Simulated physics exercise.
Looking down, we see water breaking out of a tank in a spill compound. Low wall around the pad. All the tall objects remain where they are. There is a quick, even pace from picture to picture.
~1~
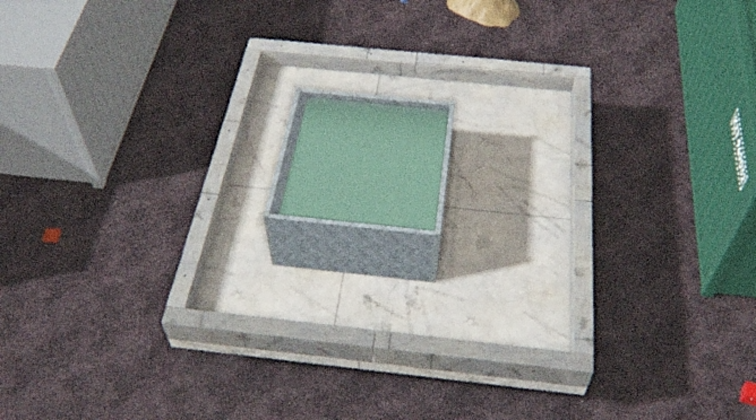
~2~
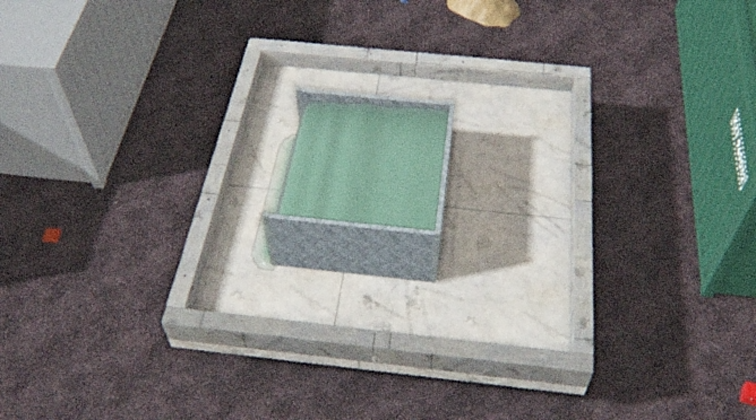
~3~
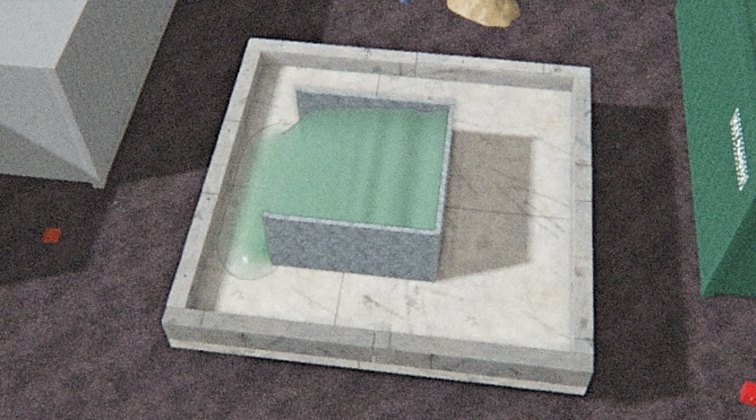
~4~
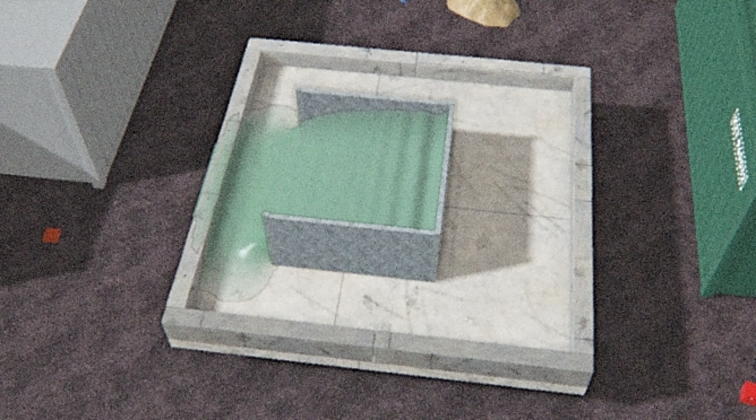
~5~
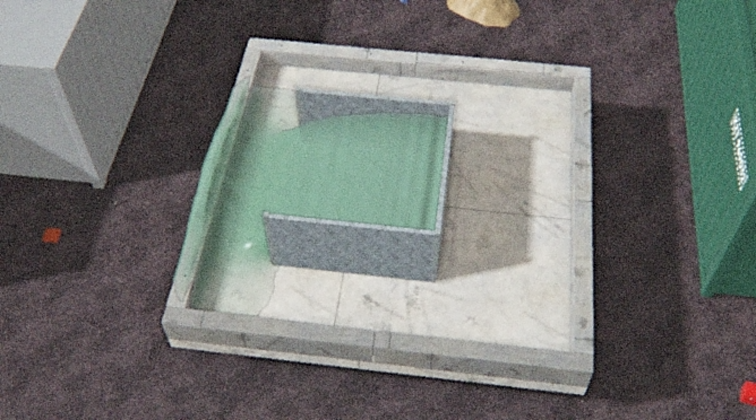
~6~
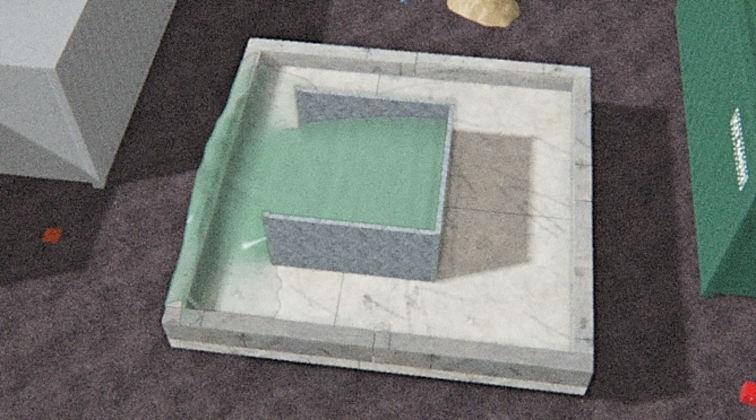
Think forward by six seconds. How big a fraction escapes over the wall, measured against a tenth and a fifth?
The overflow is greater than a fifth.
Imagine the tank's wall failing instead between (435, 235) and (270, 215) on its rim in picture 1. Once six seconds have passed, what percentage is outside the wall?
About 34 %.
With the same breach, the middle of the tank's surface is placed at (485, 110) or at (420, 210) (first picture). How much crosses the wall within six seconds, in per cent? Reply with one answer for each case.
I'd say some 22 per cent for the first and some 28 per cent for the second.
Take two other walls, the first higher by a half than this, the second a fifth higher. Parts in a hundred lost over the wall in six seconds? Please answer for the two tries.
14 % then 28 %.
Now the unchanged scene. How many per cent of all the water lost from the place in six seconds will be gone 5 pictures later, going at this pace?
About 55 %.
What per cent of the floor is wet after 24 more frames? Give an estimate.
Roughly 95 per cent.
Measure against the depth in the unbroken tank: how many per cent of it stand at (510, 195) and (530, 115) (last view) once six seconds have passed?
14 and 18 per cent, in that order.
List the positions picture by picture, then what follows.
The water tank at (364, 161) is whole and still, in the first frame.
Water pours out at (290, 185) and has run to a hidden place, in the second frame.
The front is at (279, 129), out from the gap at (290, 185), in the third frame.
The front is at (251, 114), out from the gap at (291, 188), in the fourth frame.
The front is at (257, 90), out from the gap at (291, 188), in the fifth frame.
The front is at (265, 66), out from the gap at (291, 189), in the sixth frame.
A moment on, water covers 25 % of the floor; the low wall has let 12 % over.
Next, water covers 35 % of the floor; the low wall has let 20 % over.
Then, water covers 75 % of the floor; the low wall has let 34 % over.
Later, water covers 80 % of the floor; the low wall has let 37 % over.
In the end, water covers 85 % of the floor; the low wall has let 37 % over.
